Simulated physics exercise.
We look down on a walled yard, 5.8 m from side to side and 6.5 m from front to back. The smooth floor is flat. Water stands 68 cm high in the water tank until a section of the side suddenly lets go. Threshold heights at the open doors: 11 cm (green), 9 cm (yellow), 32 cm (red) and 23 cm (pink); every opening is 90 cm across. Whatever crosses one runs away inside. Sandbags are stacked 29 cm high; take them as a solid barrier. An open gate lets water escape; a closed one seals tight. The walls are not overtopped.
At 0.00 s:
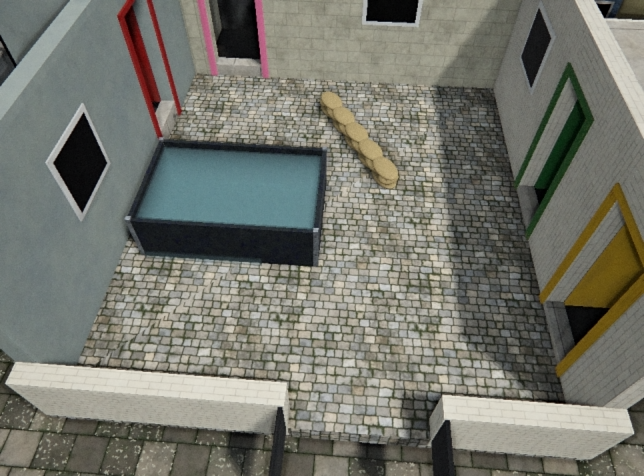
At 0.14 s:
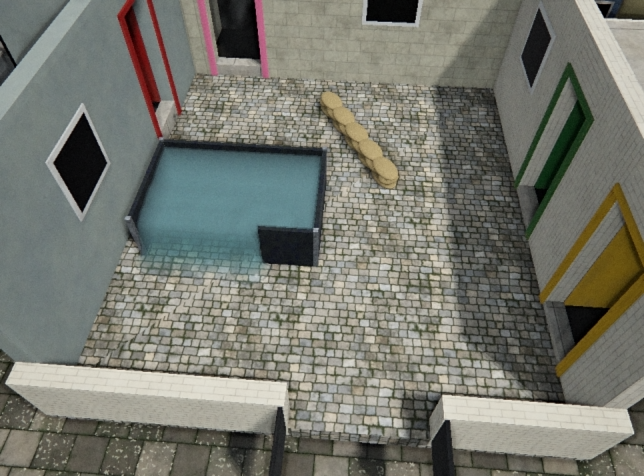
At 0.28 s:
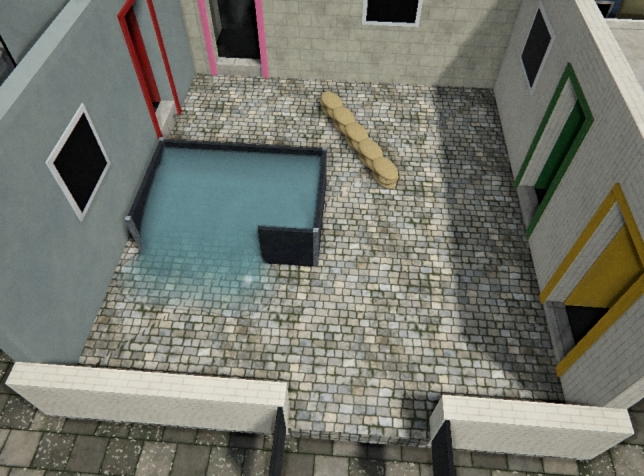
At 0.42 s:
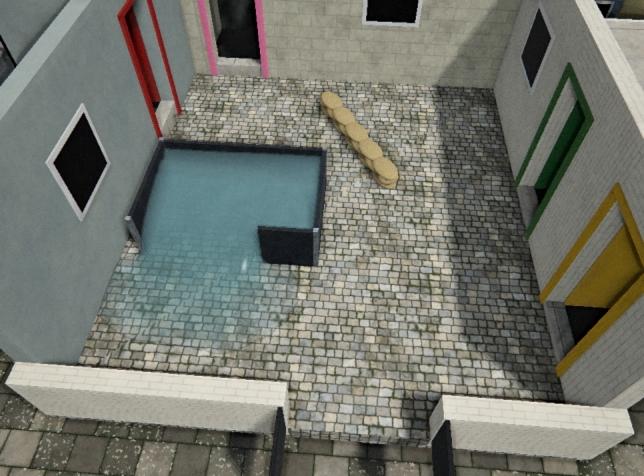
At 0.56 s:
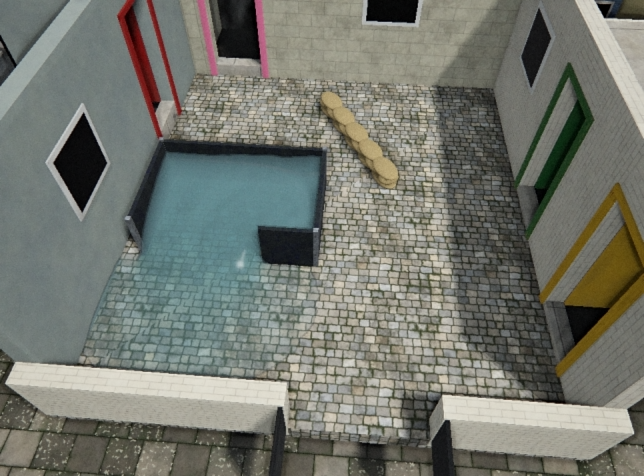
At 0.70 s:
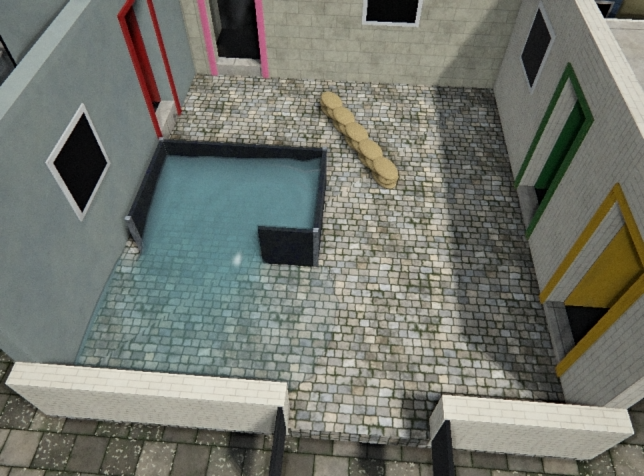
Water pouring from the opened front of a dark-walled tank and spreading across the cobbled floor of a walled yard.
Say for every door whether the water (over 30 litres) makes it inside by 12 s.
Door by door: At the green door it stays under the limit; at the yellow door it exceeds the limit; at the red door it keeps below the limit; at the pink door it keeps below the limit.
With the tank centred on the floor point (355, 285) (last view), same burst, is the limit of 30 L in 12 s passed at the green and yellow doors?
Then: Green under, yellow below.
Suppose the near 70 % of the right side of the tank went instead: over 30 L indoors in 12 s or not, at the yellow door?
Against that limit: Yellow over.
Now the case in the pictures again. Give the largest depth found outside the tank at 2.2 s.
Roughly 40 cm.
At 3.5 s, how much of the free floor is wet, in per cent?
Near 50 per cent is wet.
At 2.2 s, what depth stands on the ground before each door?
In cm: Green 0, yellow 0, red 0, pink 0.
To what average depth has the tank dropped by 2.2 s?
Some 25 cm.
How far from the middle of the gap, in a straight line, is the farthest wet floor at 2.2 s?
Some 4.6 m out.
After 1.4 s water covers 15 % of the floor and is deepest (62 cm) near (68, 388); green door not reached, yellow door not reached, red door not reached, pink door not reached.
After 2.2 s water covers 25 % of the floor and is deepest (40 cm) near (151, 325); green door not reached, yellow door not reached, red door not reached, pink door not reached.
After 3.5 s water covers 50 % of the floor and is deepest (24 cm) near (558, 397); green door not reached, yellow door 20 cm at the sill, 4 L in, red door 6 cm at the sill, 0 L in, pink door not reached.
After 7.0 s water covers 80 % of the floor and is deepest (12 cm) near (552, 368); green door 7 cm at the sill, 1 L in, yellow door 12 cm at the sill, 100 L in, red door 2 cm at the sill, 0 L in, pink door 4 cm at the sill, 0 L in.
After 12.0 s water covers 95 % of the floor and is deepest (9 cm) near (471, 147); green door 4 cm at the sill, 1 L in, yellow door 5 cm at the sill, 106 L in, red door 7 cm at the sill, 0 L in, pink door 5 cm at the sill, 0 L in.
